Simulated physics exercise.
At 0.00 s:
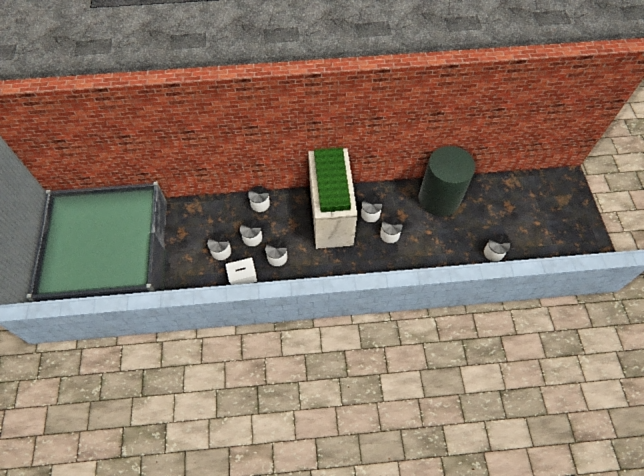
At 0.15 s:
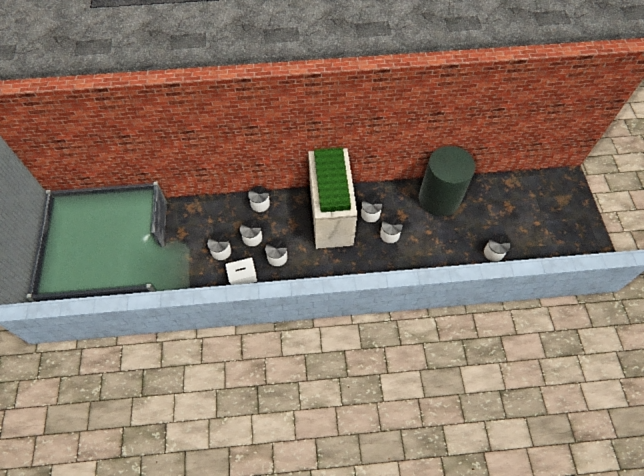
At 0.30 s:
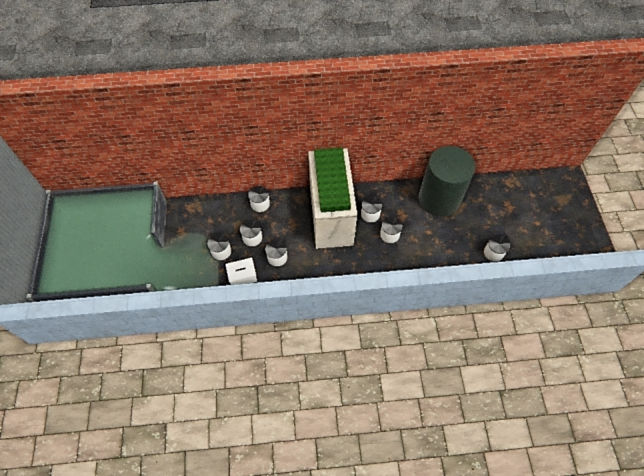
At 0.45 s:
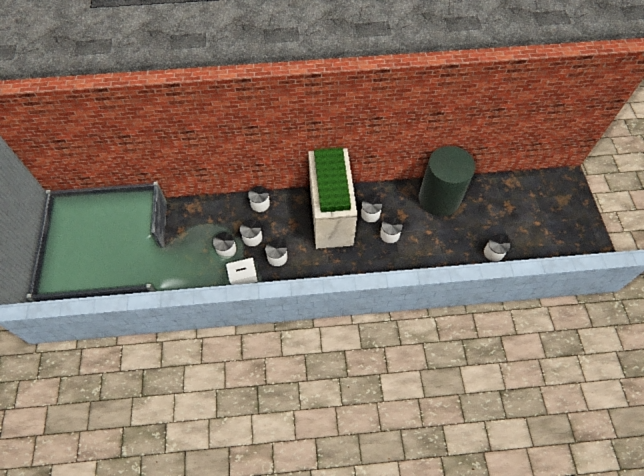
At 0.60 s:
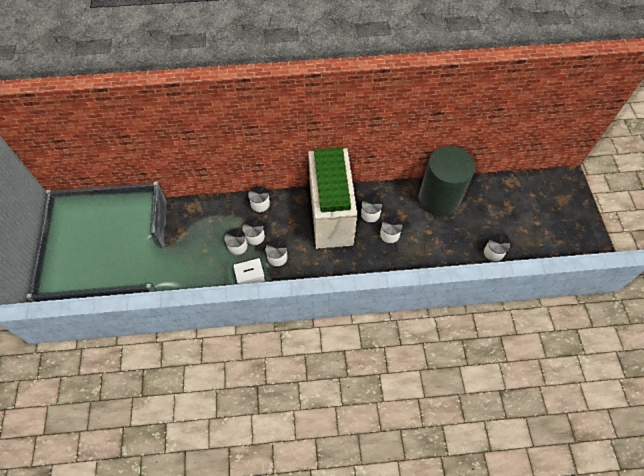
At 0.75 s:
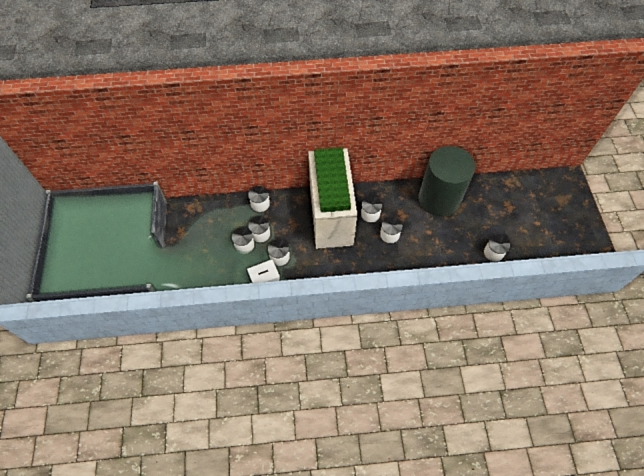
Green water spreads right from an open tank and nudges some small pale containers.
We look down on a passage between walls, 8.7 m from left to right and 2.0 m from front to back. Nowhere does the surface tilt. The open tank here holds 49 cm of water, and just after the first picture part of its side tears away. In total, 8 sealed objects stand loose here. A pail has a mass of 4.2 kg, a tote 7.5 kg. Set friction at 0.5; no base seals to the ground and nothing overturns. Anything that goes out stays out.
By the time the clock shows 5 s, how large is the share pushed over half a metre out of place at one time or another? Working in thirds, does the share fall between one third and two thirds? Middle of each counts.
Most likely no less than two thirds of them.
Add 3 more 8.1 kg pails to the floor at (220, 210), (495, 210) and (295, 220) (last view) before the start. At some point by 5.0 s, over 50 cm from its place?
In sequence: Exceeds it / falls below it / exceeds it.
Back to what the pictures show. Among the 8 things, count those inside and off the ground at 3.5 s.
3.
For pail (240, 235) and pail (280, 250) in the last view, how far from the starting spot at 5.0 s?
Log: Item 1 at 60 cm, item 2 washed out.
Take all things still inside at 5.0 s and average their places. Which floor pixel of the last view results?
That lands at roughly (274, 227).
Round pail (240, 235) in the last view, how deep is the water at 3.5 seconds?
About 10 cm.
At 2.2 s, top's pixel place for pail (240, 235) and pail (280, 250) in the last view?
They end up about (292, 200) and (425, 238) in the last view.
After 1.1 s 2 of 8 are over 50 cm from their spots; 1 afloat.
After 2.2 s 4 of 8 are over 50 cm from their spots; 4 afloat.
After 3.5 s 7 of 8 are over 50 cm from their spots; 3 afloat.
After 5.0 s 7 of 8 are over 50 cm from their spots, and 7 have been at some point; 3 afloat.
